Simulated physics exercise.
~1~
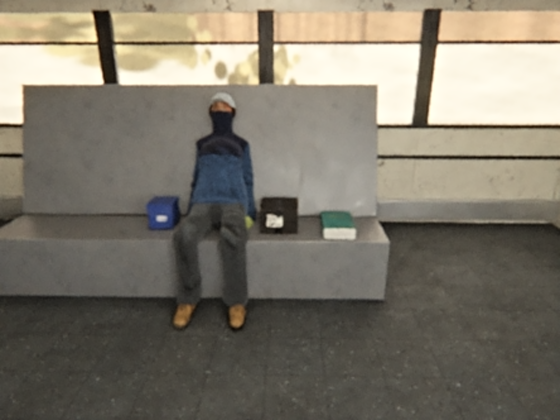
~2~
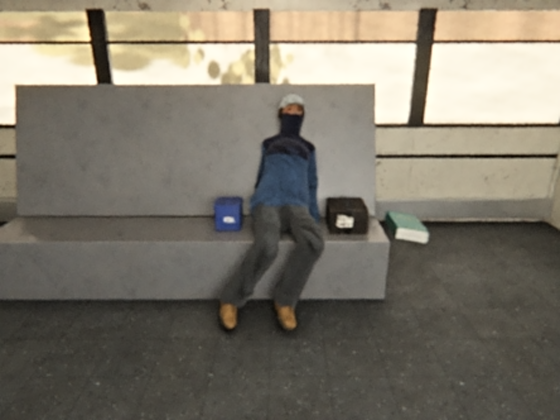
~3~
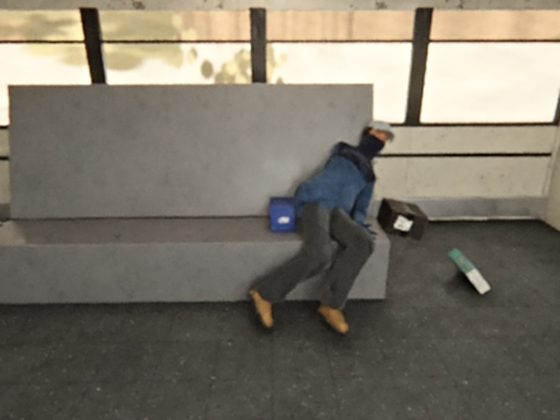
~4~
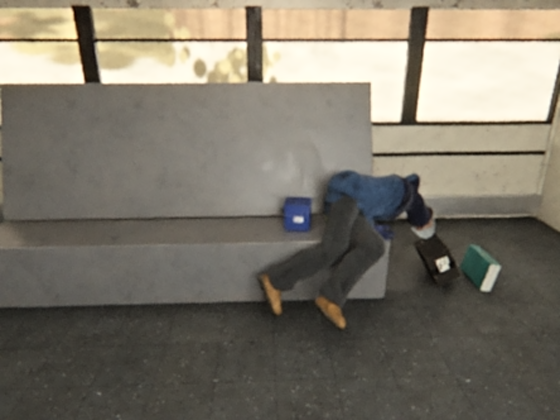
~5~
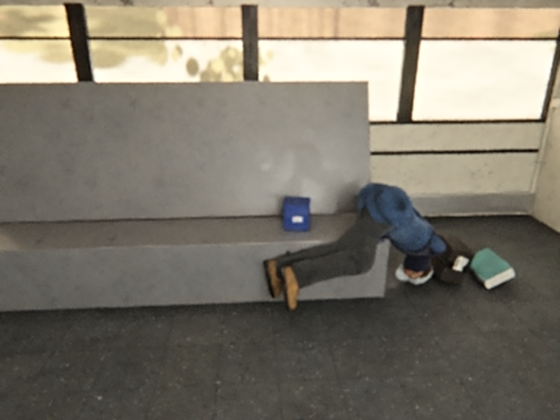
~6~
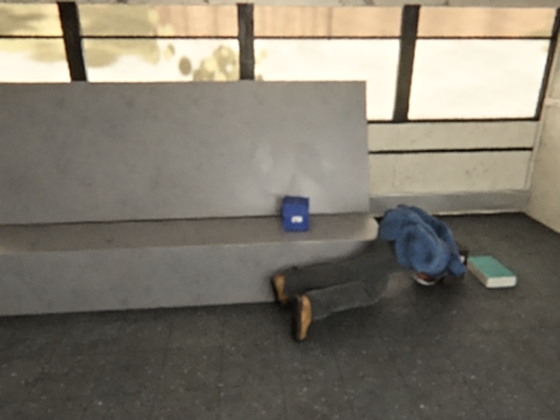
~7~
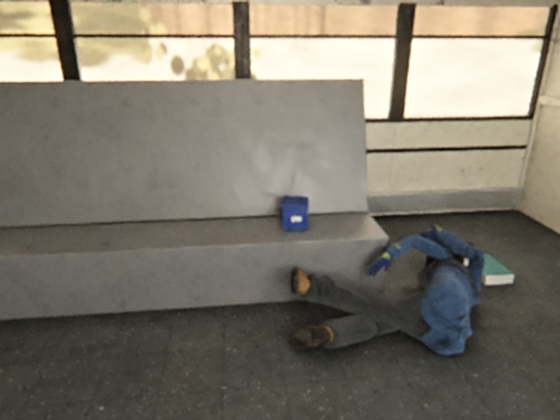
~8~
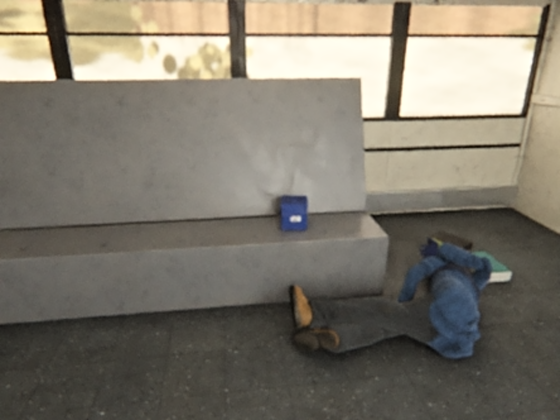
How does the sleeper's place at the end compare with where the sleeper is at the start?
At the start the sleeper sits on the bench, leaning against its back. By the end the sleeper lies on the floor, farther right and lower, by the right end of the bench.
